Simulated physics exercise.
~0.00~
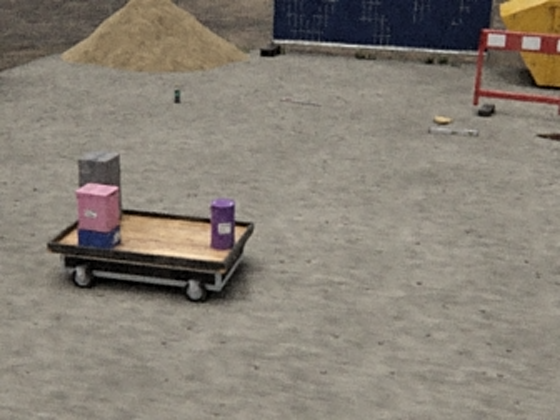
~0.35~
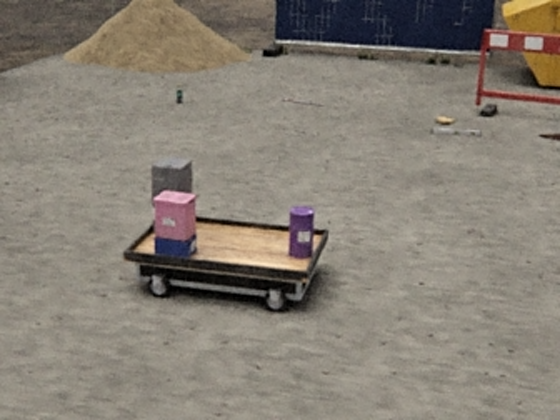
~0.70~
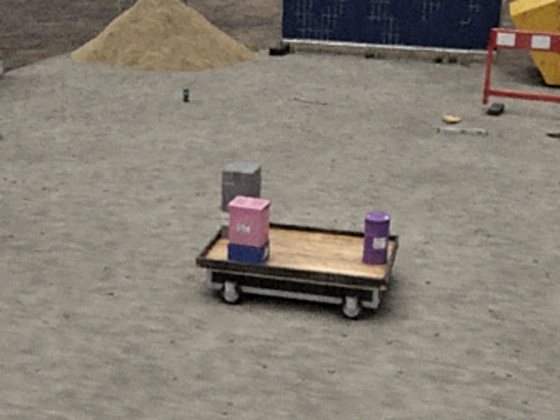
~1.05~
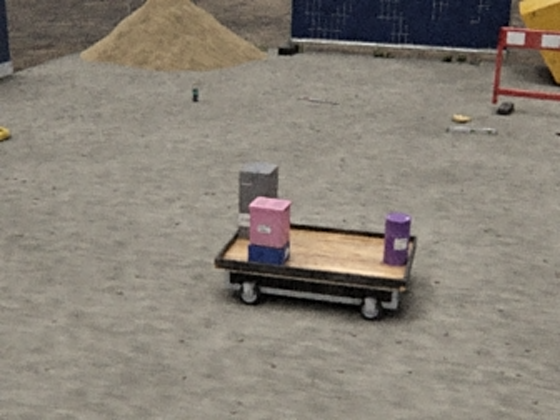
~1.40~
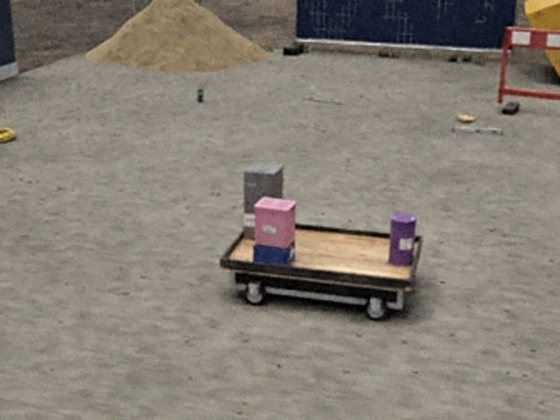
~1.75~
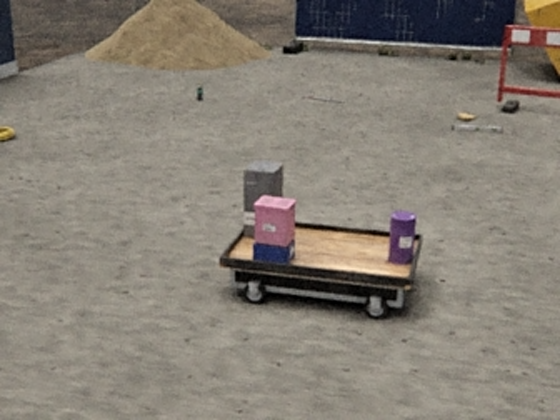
On a gravel yard, a loaded flat cart rolls right and stops, its load upright.
